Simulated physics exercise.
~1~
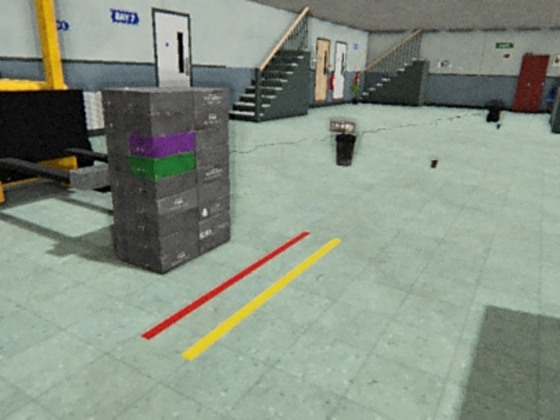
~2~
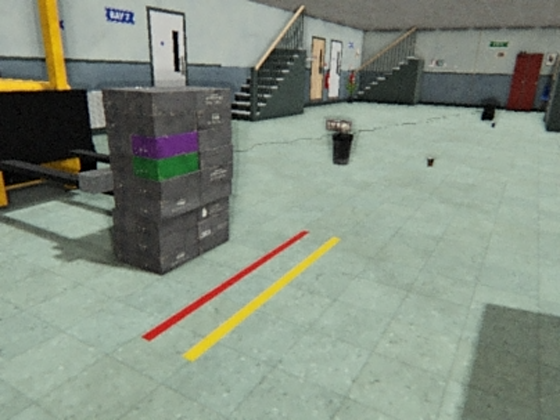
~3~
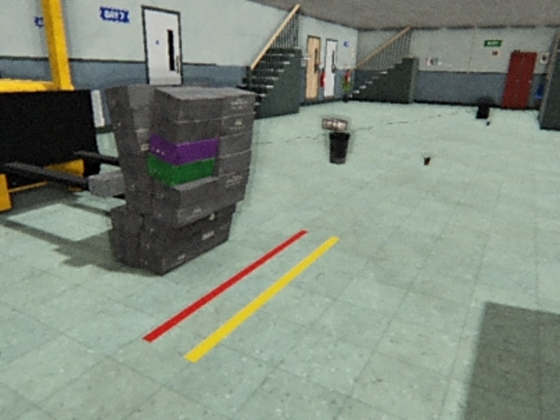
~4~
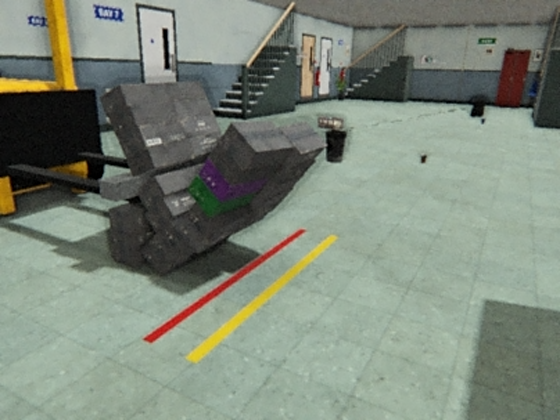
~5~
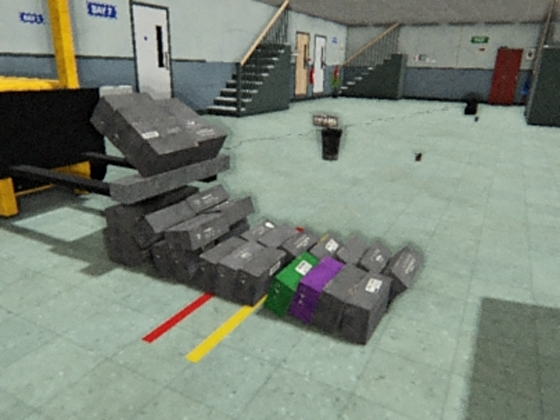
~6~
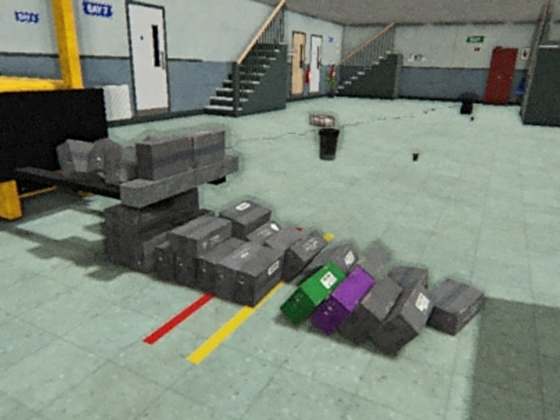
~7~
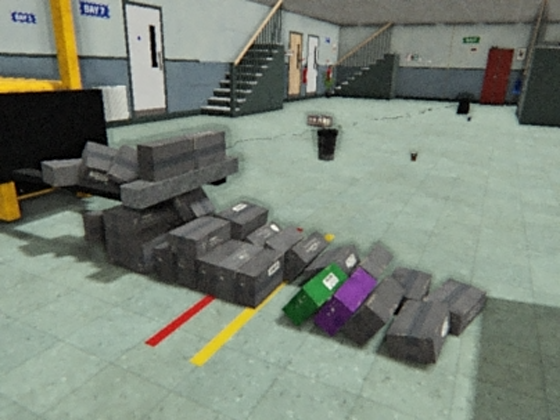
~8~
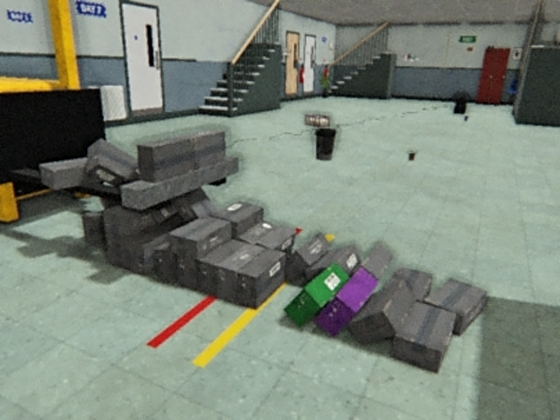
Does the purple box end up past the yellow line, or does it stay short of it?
The purple box ends up past the yellow line, lying tipped over beside the green one.
